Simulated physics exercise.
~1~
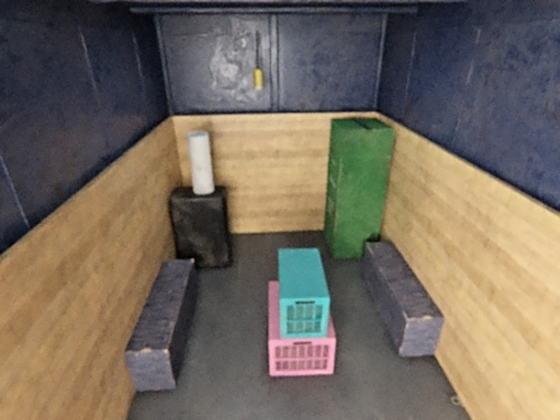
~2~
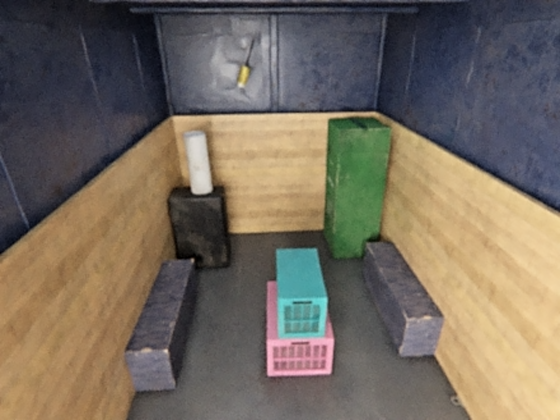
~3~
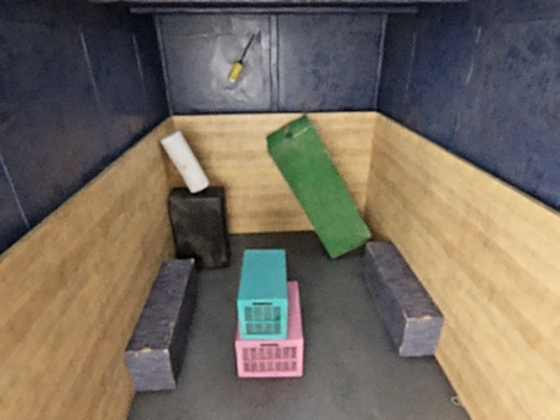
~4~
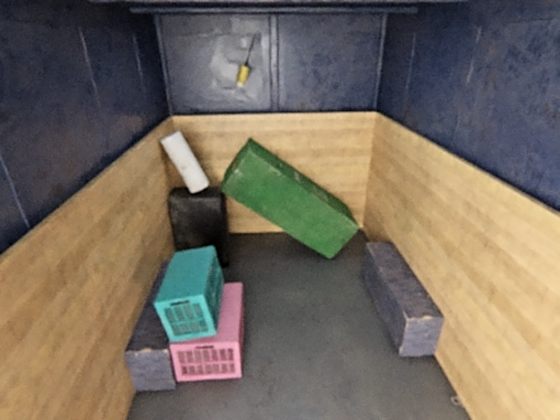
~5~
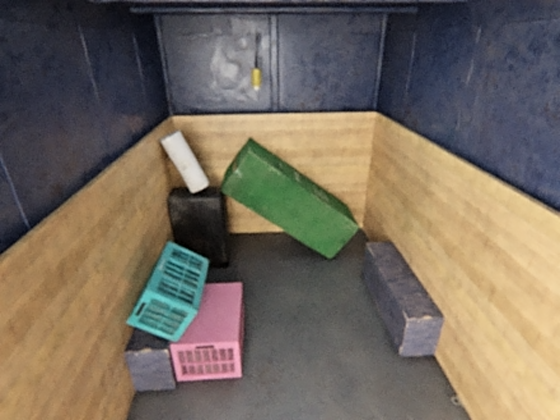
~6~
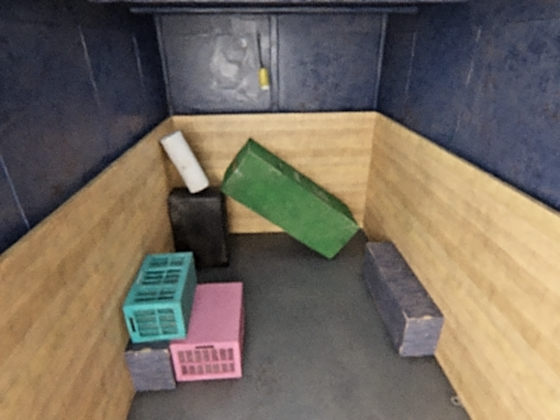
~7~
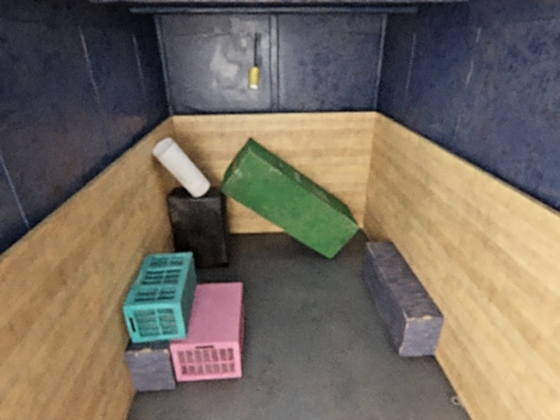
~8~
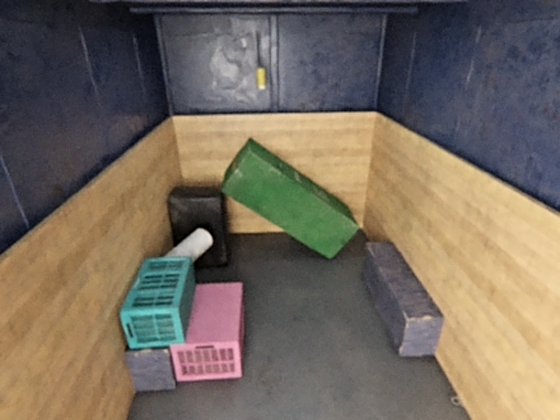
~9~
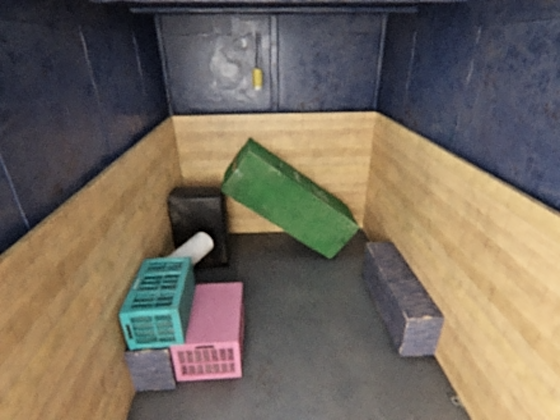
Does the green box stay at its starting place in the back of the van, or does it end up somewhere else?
It ends up somewhere else, tipped over at a slant to the left of where it first stood.
